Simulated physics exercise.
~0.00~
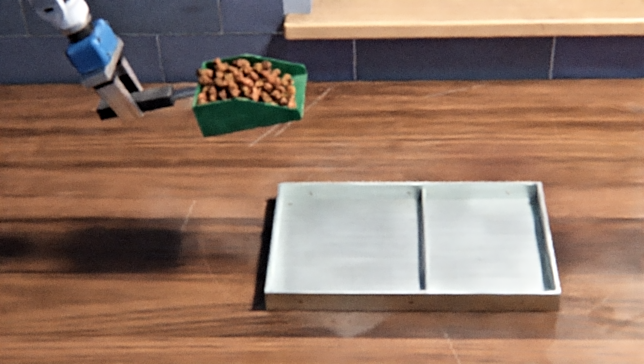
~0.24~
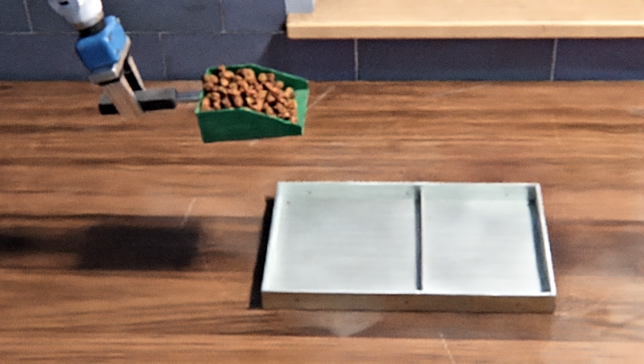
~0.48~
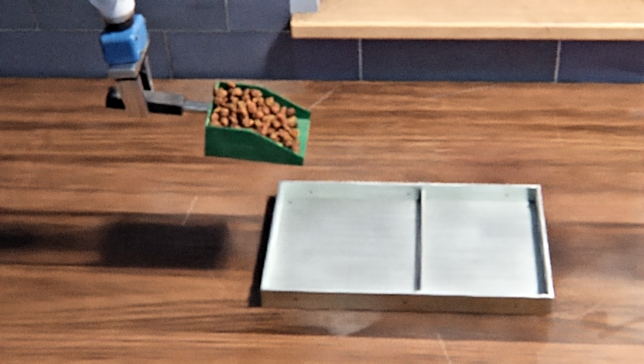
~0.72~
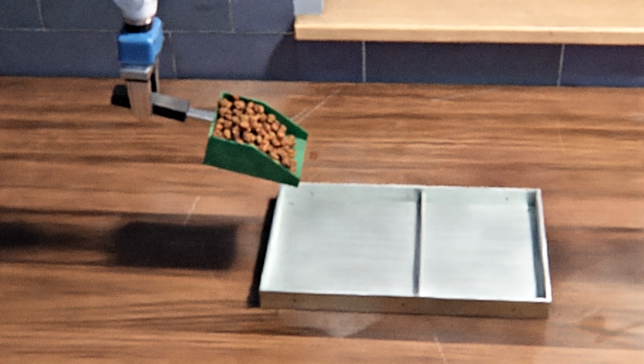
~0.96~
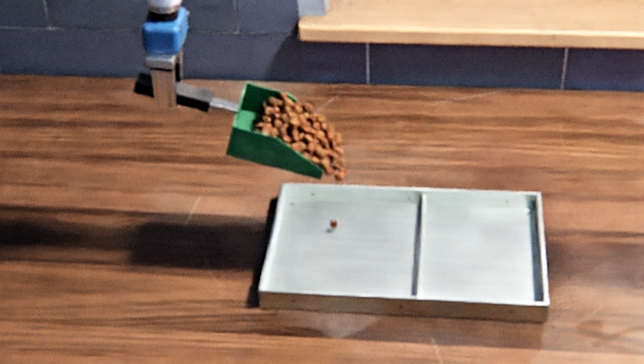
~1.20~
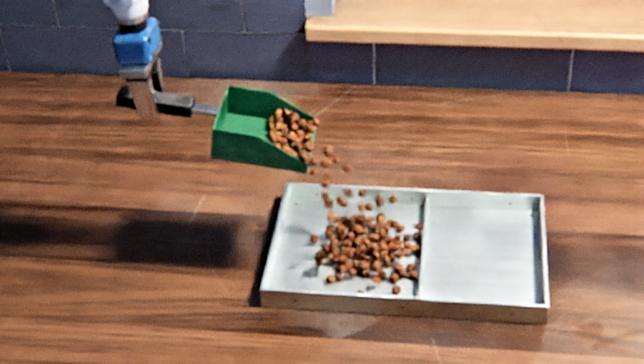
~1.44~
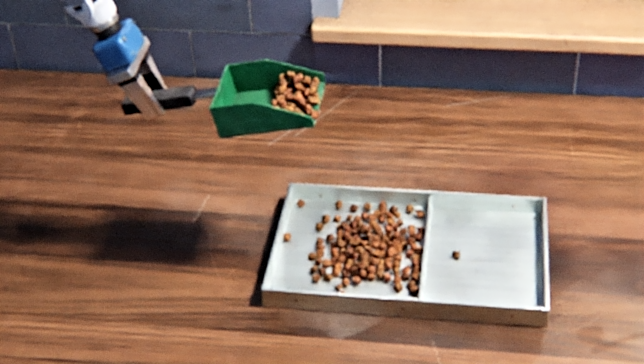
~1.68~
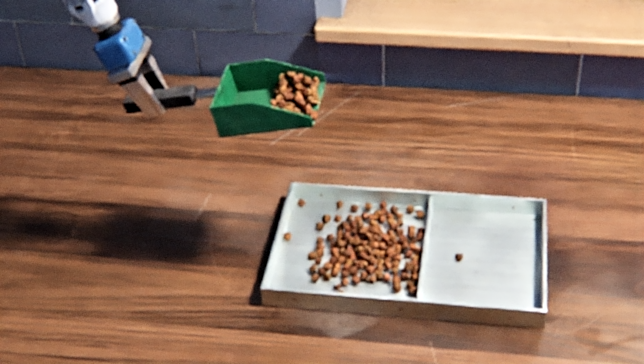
A robot arm tips brown pellets from a green scoop into the tray, keeping some back.
